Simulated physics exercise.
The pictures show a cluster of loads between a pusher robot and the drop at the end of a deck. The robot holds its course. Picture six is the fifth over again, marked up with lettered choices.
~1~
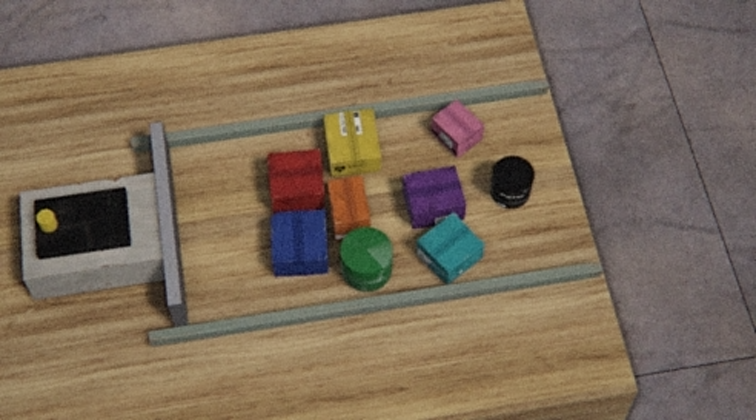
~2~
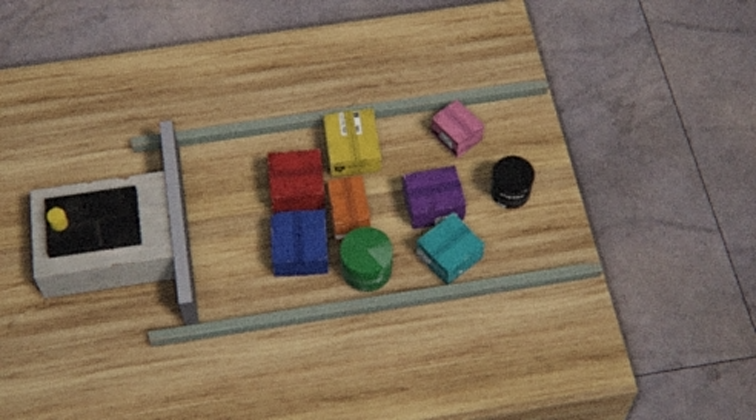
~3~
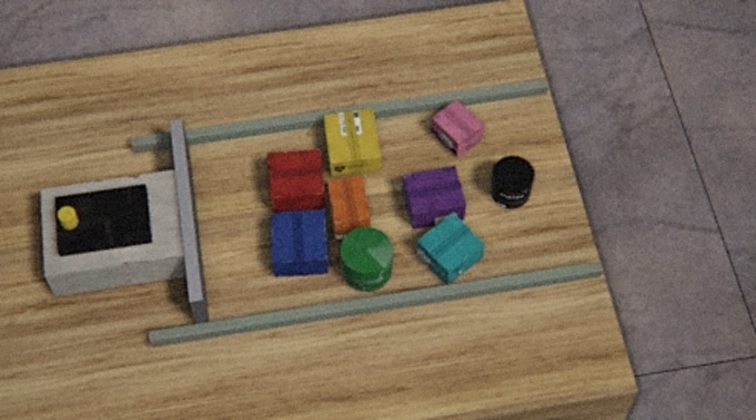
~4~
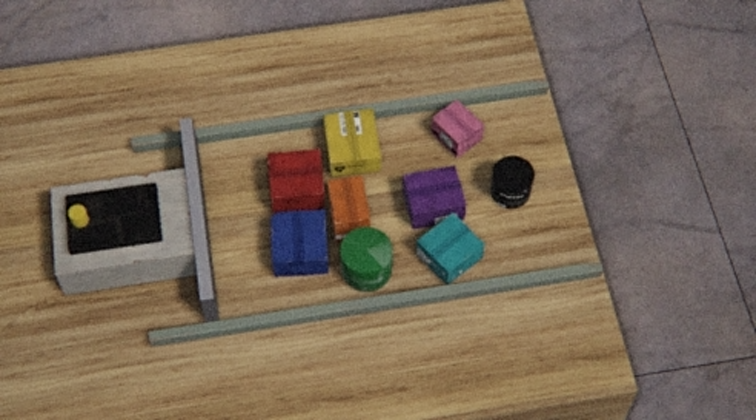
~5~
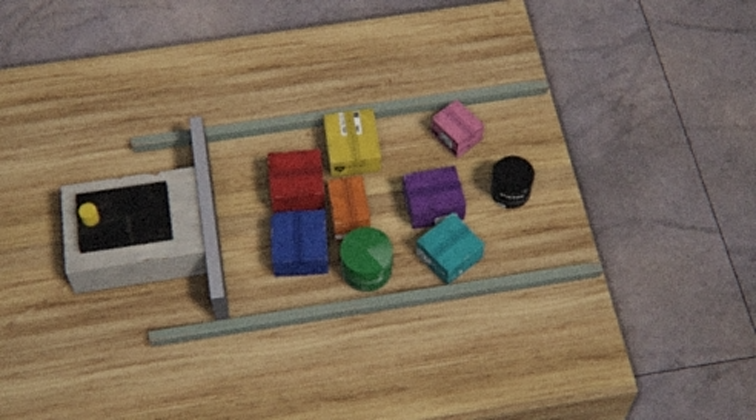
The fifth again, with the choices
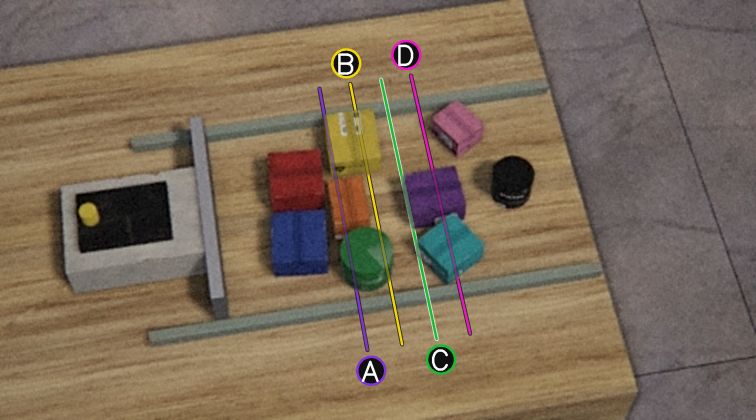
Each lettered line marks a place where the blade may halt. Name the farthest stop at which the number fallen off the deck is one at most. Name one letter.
It can go as far as D.
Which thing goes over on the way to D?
The black pail goes over.
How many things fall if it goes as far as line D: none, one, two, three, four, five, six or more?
By then, one.
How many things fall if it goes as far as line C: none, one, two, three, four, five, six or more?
By then, none.
On the marked copy, A at (342, 211); B at (375, 207); C at (407, 202); D at (439, 197).
Taking D. A third of the way, robot (216, 202); green canister (388, 260); yellow parcel (365, 142).
Two thirds of the way, robot (302, 190); black pail (544, 178); pink parcel (485, 121).
When it is over, robot (362, 181); black pail over the edge; pink parcel (539, 109); one fallen.
As for the rest, A is within the limit but short; B is within the limit but short; C is within the limit but short.
